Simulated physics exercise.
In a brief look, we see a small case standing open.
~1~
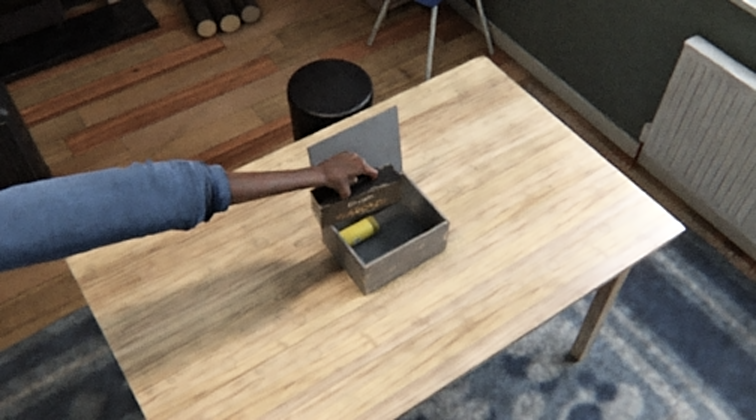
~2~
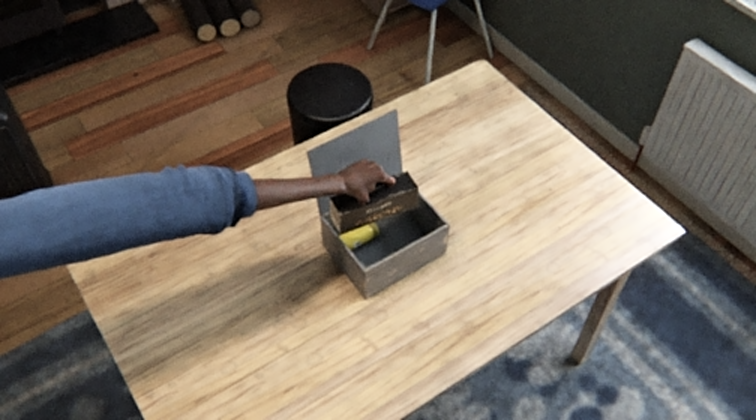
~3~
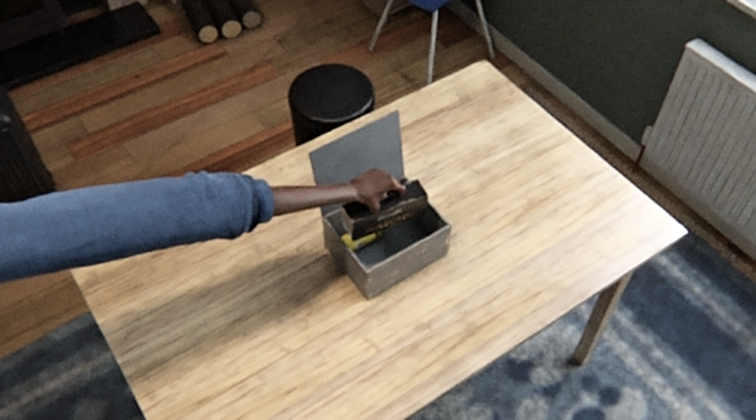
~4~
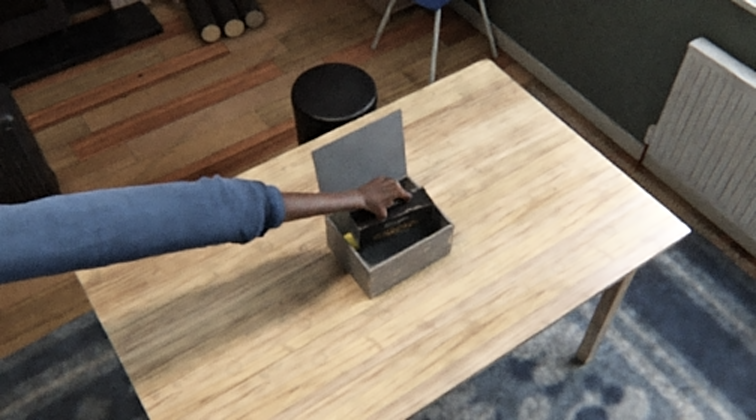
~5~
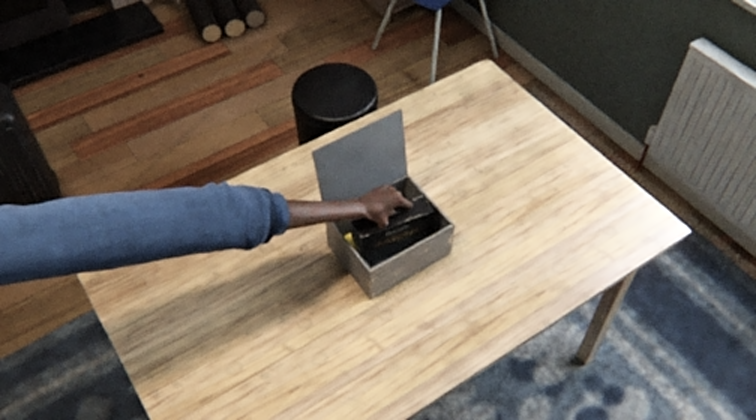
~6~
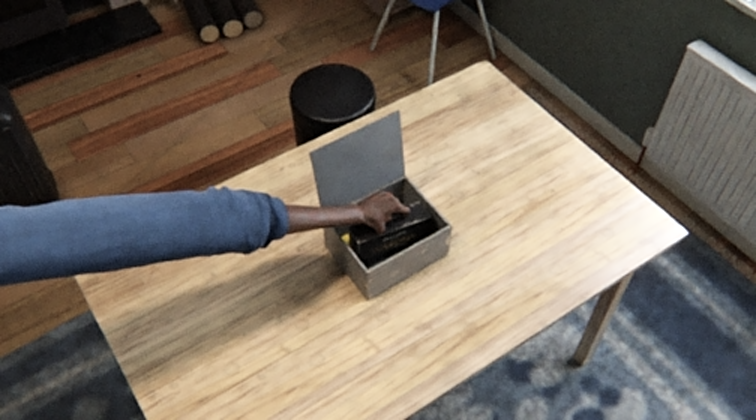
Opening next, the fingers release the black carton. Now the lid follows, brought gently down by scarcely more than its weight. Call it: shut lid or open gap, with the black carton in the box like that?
Shut lid.
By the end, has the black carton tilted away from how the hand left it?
By the end the black carton has kept its angle.
Then, 1.30 s past the last view, lid 78° above the rim; black carton displaced a little near (390, 244).
Then, 1.90 s past the last view, lid 31° above the rim; black carton displaced a little near (390, 244).
Finally, lid shut; moved from the start, black carton; yellow shaker still in place. Final places as the last picture's camera would see them, black carton near (390, 244).
